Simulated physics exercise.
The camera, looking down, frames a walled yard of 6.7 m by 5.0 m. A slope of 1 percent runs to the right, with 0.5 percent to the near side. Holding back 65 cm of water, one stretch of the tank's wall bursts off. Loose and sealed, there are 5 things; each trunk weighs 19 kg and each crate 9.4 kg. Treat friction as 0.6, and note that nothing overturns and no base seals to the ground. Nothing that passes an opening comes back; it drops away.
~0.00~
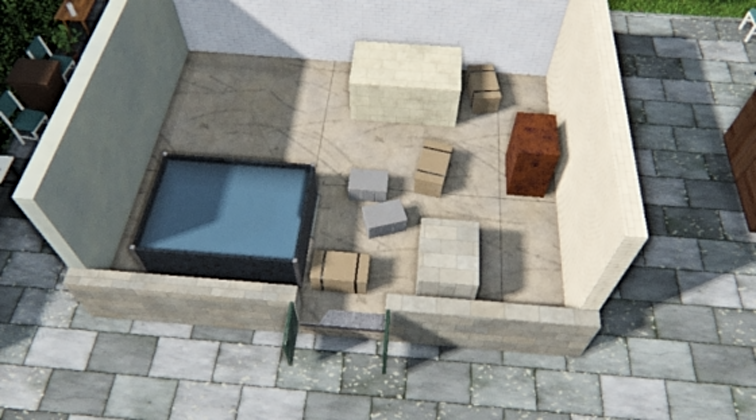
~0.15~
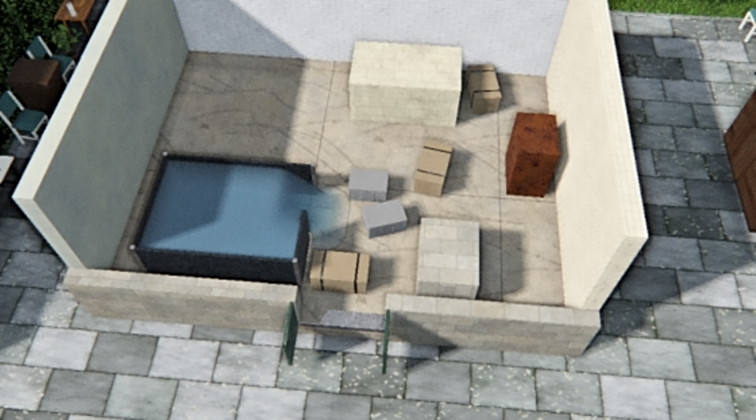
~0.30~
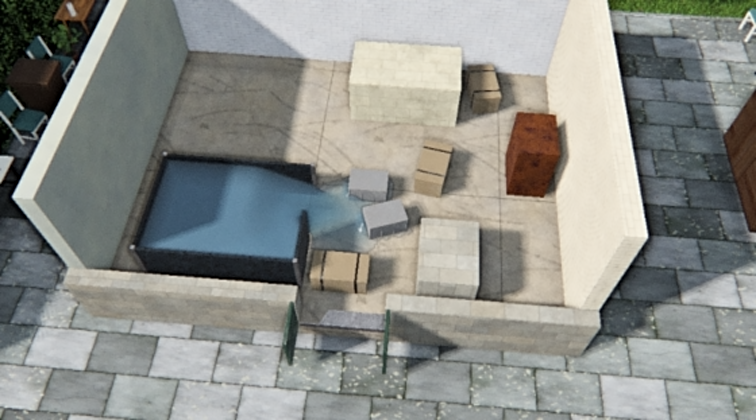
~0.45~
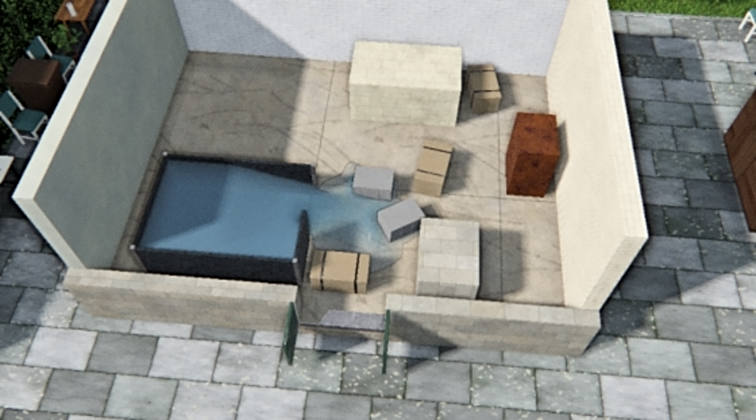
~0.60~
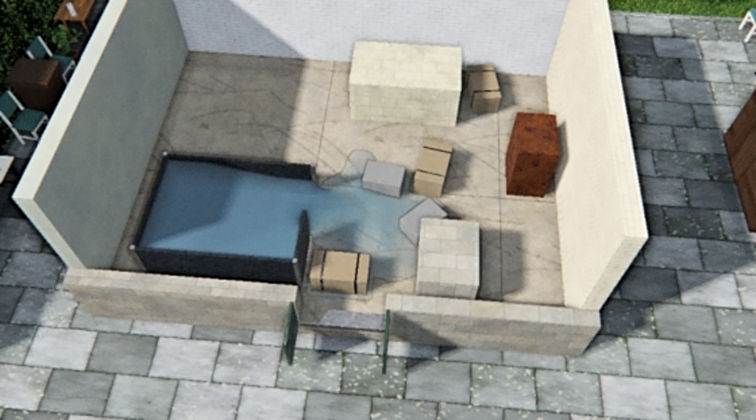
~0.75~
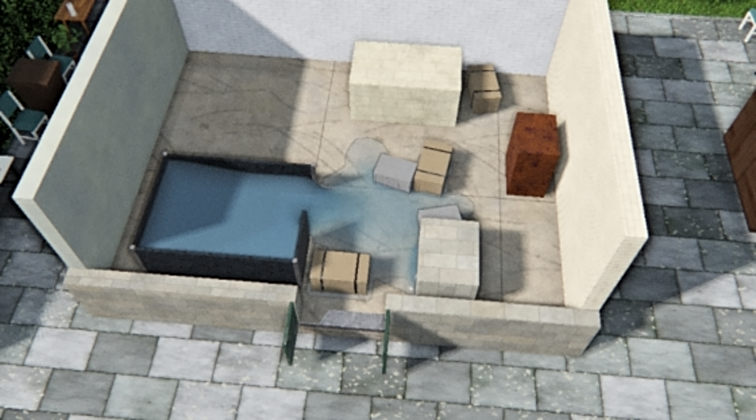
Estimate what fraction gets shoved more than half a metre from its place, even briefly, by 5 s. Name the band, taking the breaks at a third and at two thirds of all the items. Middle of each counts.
The answer is the middle band, one to two thirds.
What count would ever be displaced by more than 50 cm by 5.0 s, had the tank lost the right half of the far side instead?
Then the count would be 0.
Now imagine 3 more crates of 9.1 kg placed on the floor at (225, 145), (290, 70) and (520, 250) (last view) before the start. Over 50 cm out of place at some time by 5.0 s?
Result, one by one: Not exceeded, not exceeded and exceeded.
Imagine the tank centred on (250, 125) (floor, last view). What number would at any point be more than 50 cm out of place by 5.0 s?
In that case the number is 4.
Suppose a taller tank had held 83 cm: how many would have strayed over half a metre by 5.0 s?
It would come to 3 of them.
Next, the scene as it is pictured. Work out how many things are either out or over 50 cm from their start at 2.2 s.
3.
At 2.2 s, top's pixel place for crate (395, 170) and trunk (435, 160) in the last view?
Somewhere around (462, 123) and (511, 115).
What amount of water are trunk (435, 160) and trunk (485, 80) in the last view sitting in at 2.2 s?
Around 10 cm and 2 cm.
After 1.1 s 2 of 5 are over 50 cm from their spots; 1 afloat.
After 2.2 s 3 of 5 are over 50 cm from their spots; 1 afloat.
After 3.5 s 3 of 5 are over 50 cm from their spots; 3 afloat.
After 5.0 s 3 of 5 are over 50 cm from their spots, and 3 have been at some point; 4 afloat.
